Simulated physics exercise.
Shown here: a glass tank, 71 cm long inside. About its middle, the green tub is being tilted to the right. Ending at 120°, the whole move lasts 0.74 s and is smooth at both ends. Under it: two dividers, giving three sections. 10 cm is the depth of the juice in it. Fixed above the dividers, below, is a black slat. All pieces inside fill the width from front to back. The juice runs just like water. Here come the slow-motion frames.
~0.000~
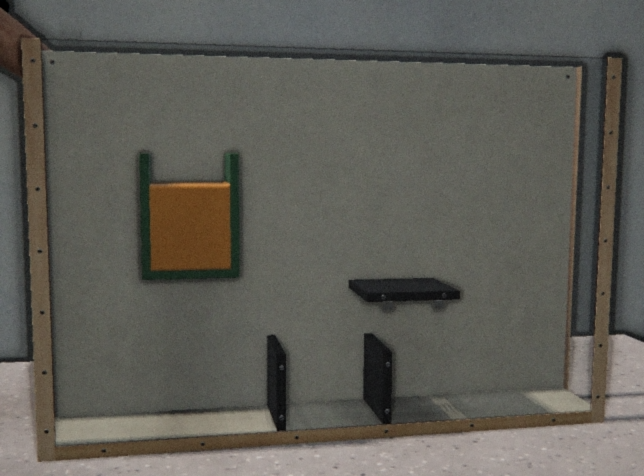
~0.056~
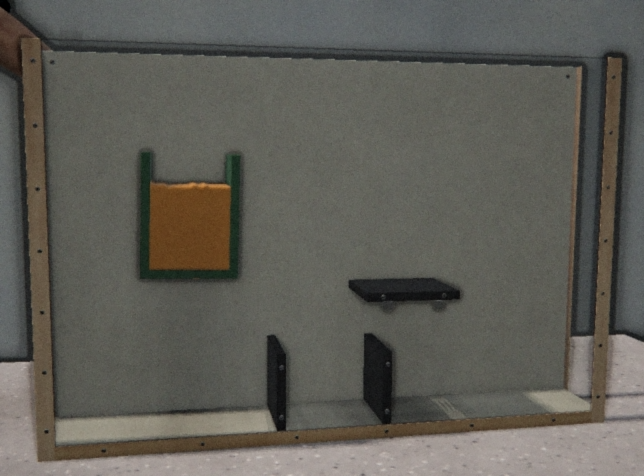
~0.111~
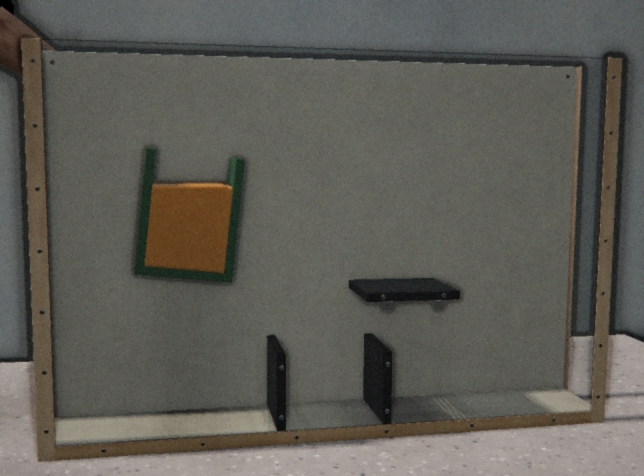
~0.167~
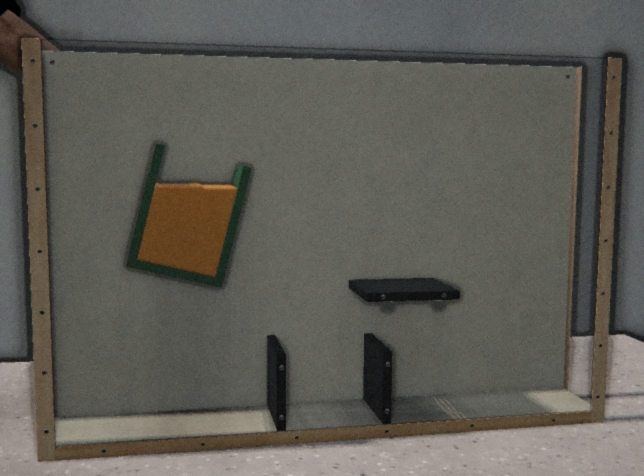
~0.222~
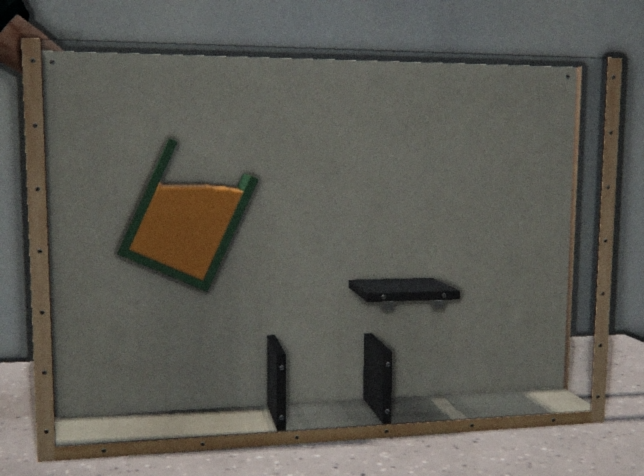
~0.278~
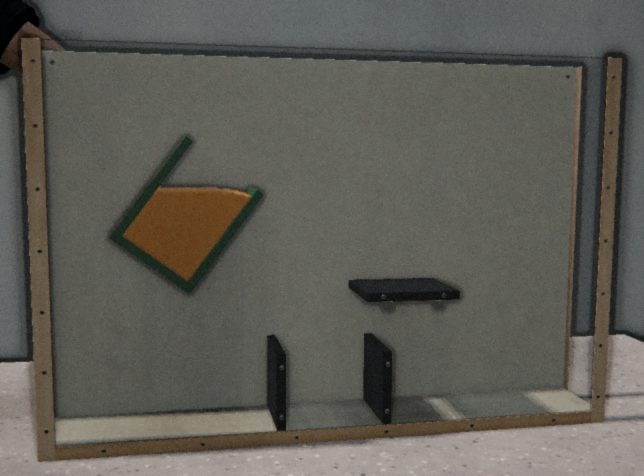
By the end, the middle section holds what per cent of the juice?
Around 70 out of 100.
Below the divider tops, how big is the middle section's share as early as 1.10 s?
Share below divider tops: Approx. 72 %.
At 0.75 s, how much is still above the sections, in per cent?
Close to 35 in a hundred.
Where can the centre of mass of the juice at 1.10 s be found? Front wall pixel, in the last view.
Around (323, 400).
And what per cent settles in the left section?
Around 20 percent.
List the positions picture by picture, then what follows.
The tub leans 0°; its pouring lip is at (234, 156); the highest juice is at (160, 189); divider tops at (282, 356) and (388, 354), in the first picture.
The tub leans 2°; its pouring lip is at (236, 157); the highest juice is at (208, 189), in the second picture.
The tub leans 7°; its pouring lip is at (241, 161); the highest juice is at (189, 189), in the third picture.
The tub leans 14°; its pouring lip is at (247, 169); the highest juice is at (181, 189), in the fourth picture.
The tub leans 25°; its pouring lip is at (254, 180); the highest juice is at (192, 190), in the fifth picture.
The tub leans 37°; its pouring lip is at (259, 194); the highest juice is at (178, 192), in the sixth picture.
Then, 0.49 s in, hardly anything has reached the bottom yet.
Then, 0.75 s in, 65 per cent is down, the largest part in the middle section.
Then, 1.10 s in, 99 per cent is down, the largest part in the middle section.
Finally, the split from left to right is 20, 72 and 8 per cent.
